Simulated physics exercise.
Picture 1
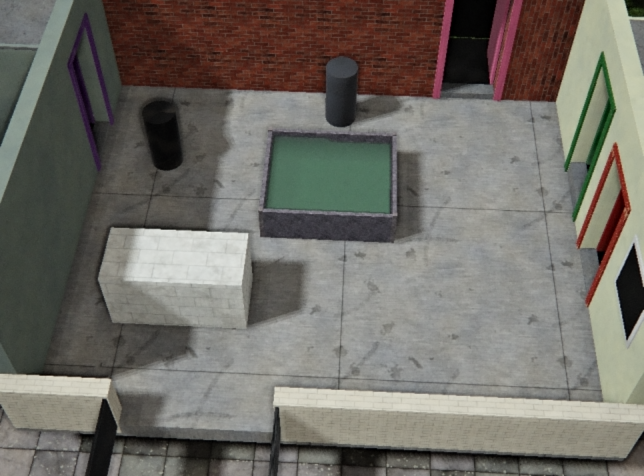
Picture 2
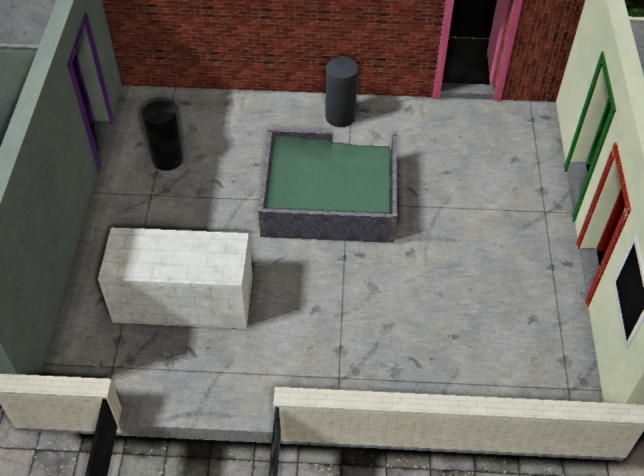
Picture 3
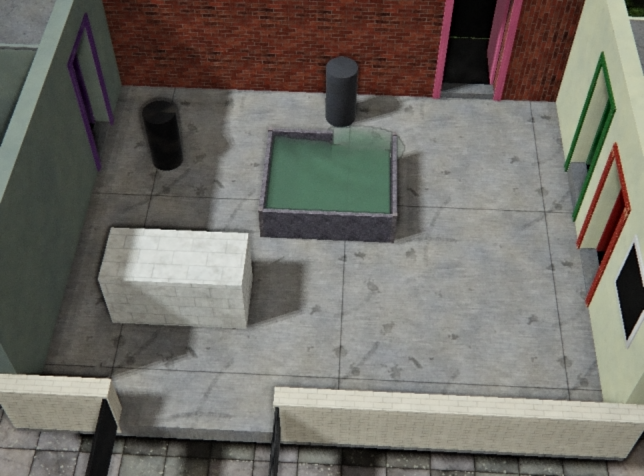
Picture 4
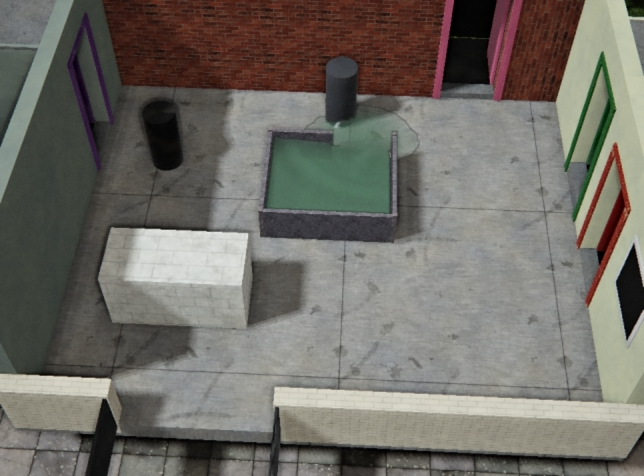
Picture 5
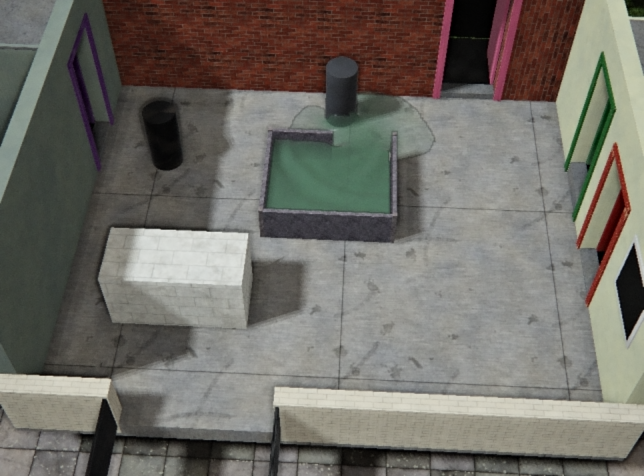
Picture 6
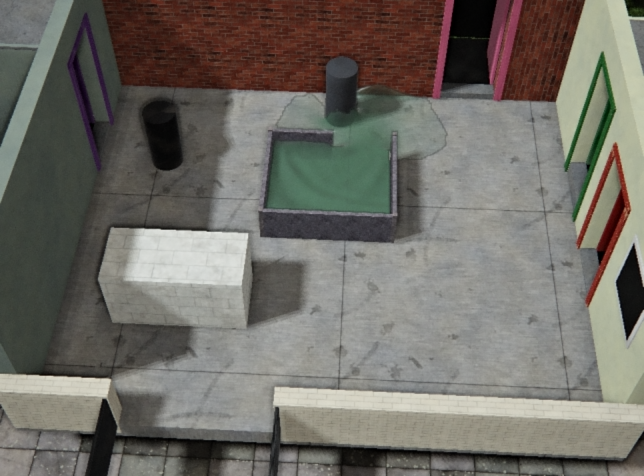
Green water pours through a gap in the tank's far side and spreads around a grey cylinder.
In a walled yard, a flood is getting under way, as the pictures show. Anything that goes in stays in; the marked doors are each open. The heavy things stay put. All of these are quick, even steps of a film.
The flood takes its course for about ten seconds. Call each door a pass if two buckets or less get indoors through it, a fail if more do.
Purple door: Pass, red door: Pass, green door: Pass, pink door: Pass.
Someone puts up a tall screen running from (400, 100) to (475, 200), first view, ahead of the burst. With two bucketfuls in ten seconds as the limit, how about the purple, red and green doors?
The purple door tops the limit, the red door falls short and the green door falls short.
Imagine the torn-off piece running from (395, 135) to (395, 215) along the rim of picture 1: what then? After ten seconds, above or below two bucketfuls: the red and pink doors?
Result: Red gets flooded, pink stays unflooded.
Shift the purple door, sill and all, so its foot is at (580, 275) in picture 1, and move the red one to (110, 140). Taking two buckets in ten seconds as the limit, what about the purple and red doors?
Here the purple door stays within the limit while the red door tops the limit.
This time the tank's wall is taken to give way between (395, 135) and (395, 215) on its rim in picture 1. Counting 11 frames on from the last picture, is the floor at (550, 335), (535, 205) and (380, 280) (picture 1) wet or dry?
Spot one ends up deluged, spot two deluged, spot three untouched by the spill.
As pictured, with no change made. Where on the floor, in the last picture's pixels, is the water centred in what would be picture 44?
The centre of mass sits at about (360, 186).
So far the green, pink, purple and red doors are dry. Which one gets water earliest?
Looks like the pink one.
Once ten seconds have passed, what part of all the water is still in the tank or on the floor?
Estimate: Close to 98 %.
A moment on, water covers 15 % of the floor; the purple door not reached, the red door not reached, the green door not reached, the pink door wet at the sill, nothing in.
Next, water covers 20 % of the floor; the purple door not reached, the red door not reached, the green door not reached, the pink door under two buckets in.
Then, water covers 35 % of the floor; the purple door wet at the sill, nothing in, the red door wet at the sill, nothing in, the green door wet at the sill, nothing in, the pink door under two buckets in.
Later, water covers 65 % of the floor; the purple door under two buckets in, the red door wet at the sill, nothing in, the green door wet at the sill, nothing in, the pink door under two buckets in.
In the end, water covers 90 % of the floor; the purple door under two buckets in, the red door wet at the sill, nothing in, the green door wet at the sill, nothing in, the pink door under two buckets in.
